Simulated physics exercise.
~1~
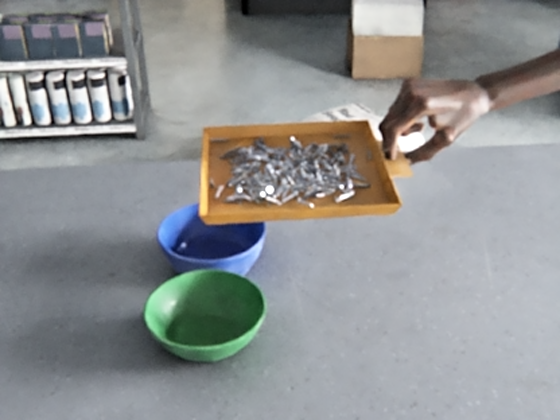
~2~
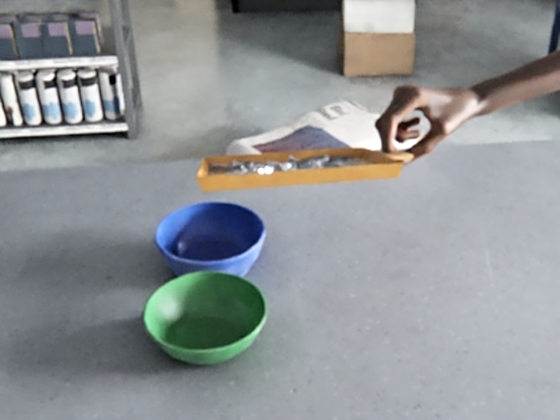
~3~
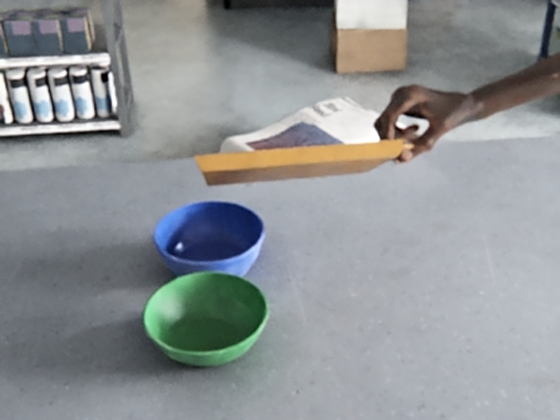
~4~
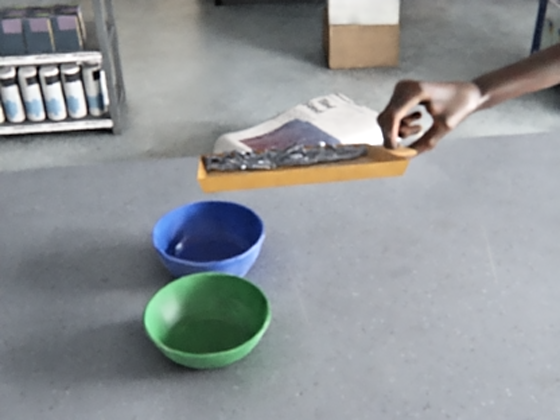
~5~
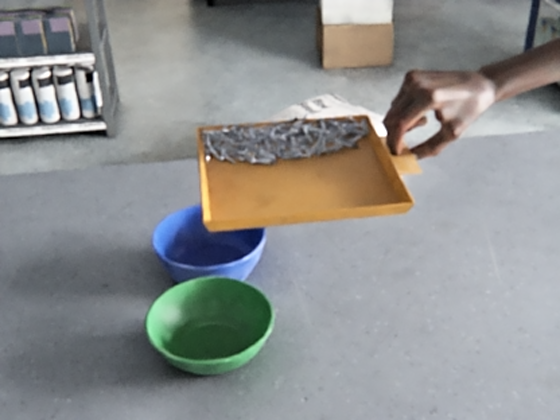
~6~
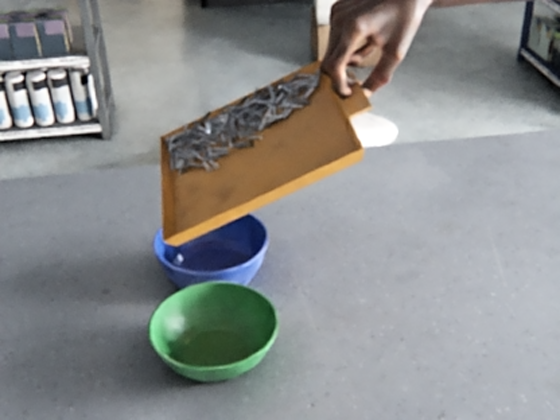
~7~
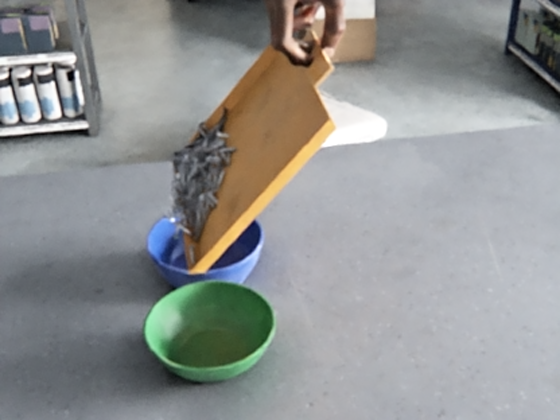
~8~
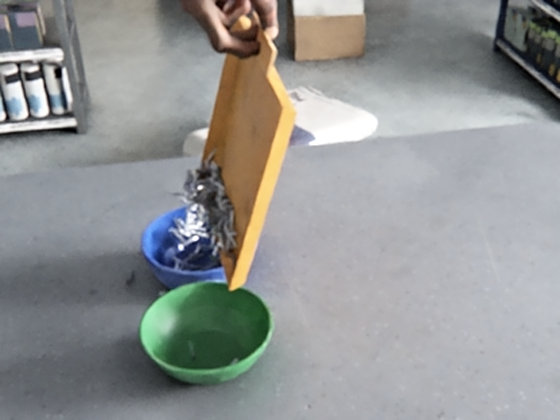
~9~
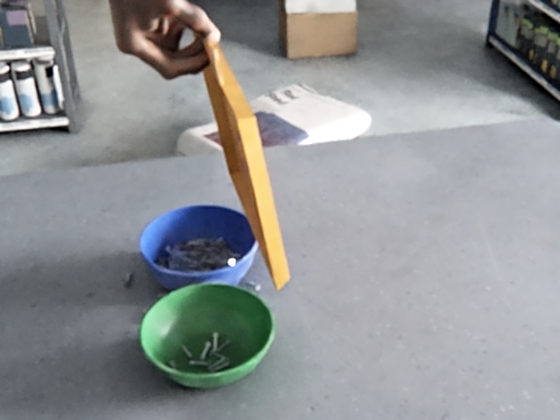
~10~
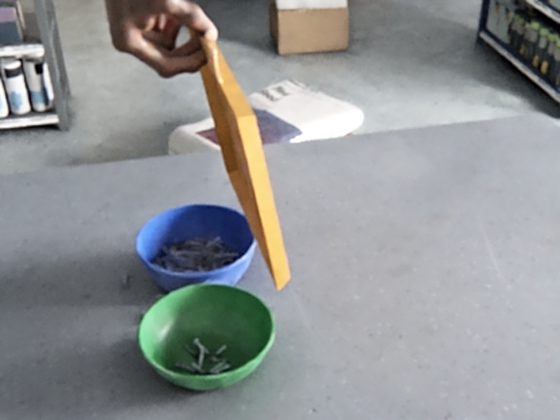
In the video, a hand holds an orange tray of steel screws above a blue bowl and a green bowl, tips it briefly and levels it, then tilts it steeply to the left, pouring most screws into the blue bowl, with a few landing in the green bowl and outside.
